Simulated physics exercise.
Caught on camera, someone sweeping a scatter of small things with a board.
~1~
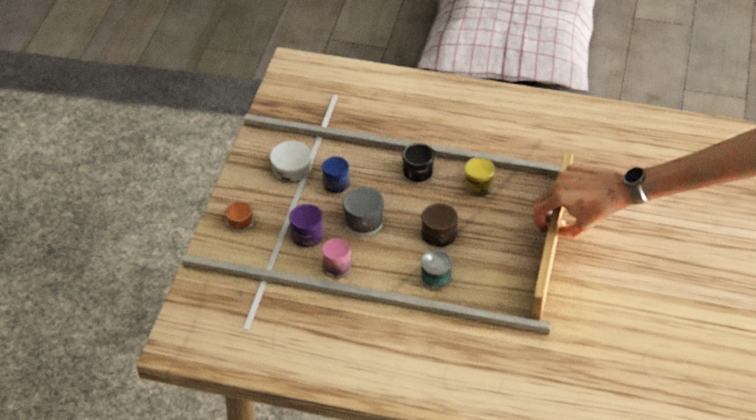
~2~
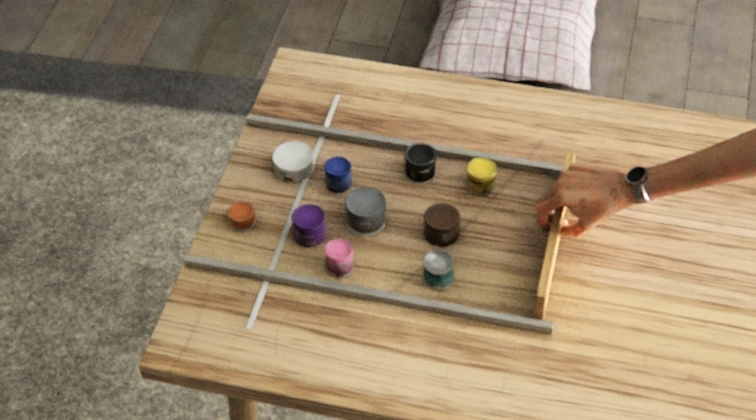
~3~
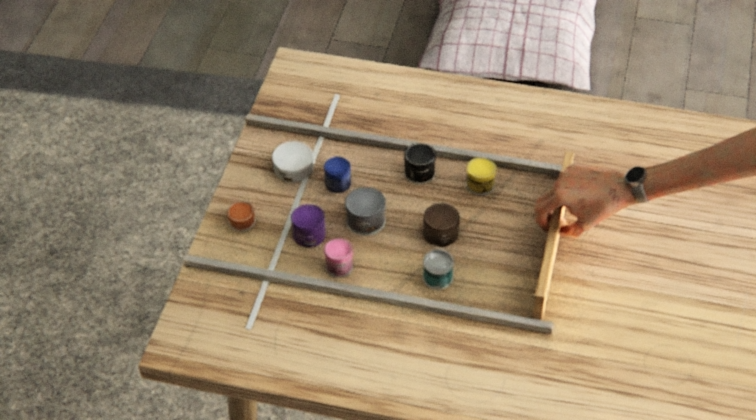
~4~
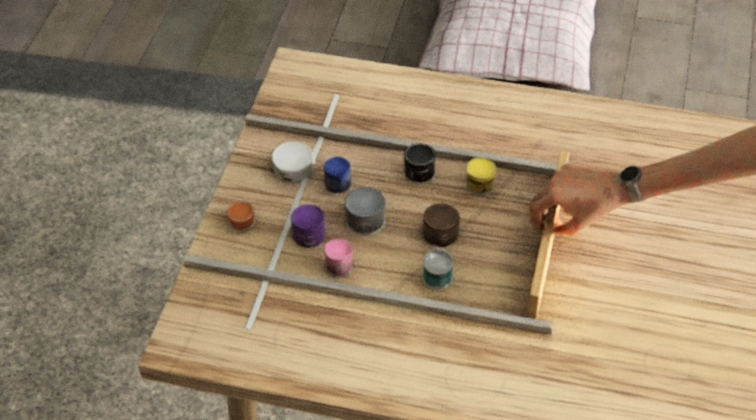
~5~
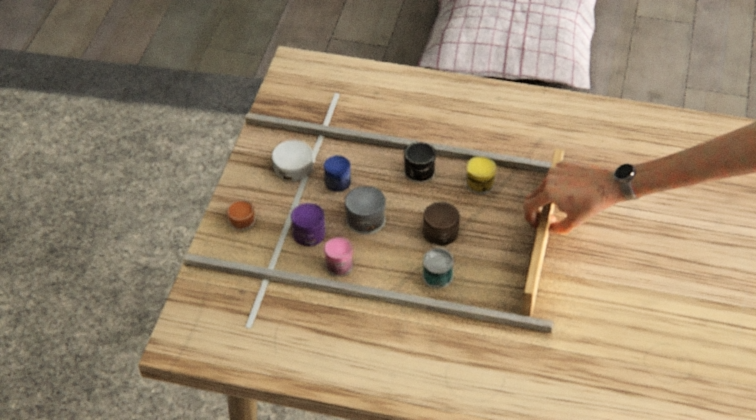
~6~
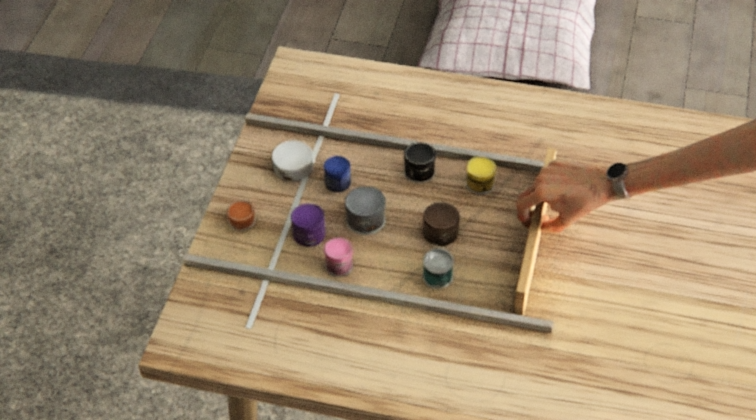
A hand with a dark watch reaches in from the right over a light wooden table, seen from above at an angle, with grey carpet, floorboards and a checked cushion beyond. Between two grey rails sit small tubs, orange, white, purple and blue at left near a pale strip, grey and pink centrally, black, brown, yellow and teal rightward. The hand slides an upright wooden board slightly left while the tubs and camera stay practically still.
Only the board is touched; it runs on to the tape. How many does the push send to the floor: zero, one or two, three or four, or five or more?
Outcome: The number that fall off is zero.
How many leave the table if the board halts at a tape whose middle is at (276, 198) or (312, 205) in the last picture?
The counts: 0 and 0.
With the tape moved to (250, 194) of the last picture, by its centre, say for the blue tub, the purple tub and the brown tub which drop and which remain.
The blue tub stays on, the purple tub stays on, the brown tub holds on.
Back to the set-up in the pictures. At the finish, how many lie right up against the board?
4 of them.
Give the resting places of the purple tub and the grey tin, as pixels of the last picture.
The purple tub stops around (264, 212); the grey tin around (244, 182).
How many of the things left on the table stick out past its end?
That would be 0.
Early on, none off yet; orange tin at rest near (241, 216); white tub at rest near (293, 161); purple tub at rest near (308, 225).
A while later, none off yet; orange tin at rest near (241, 216); white tub at rest near (293, 161); purple tub at rest near (307, 225).
Finally, the number that fall off is zero.
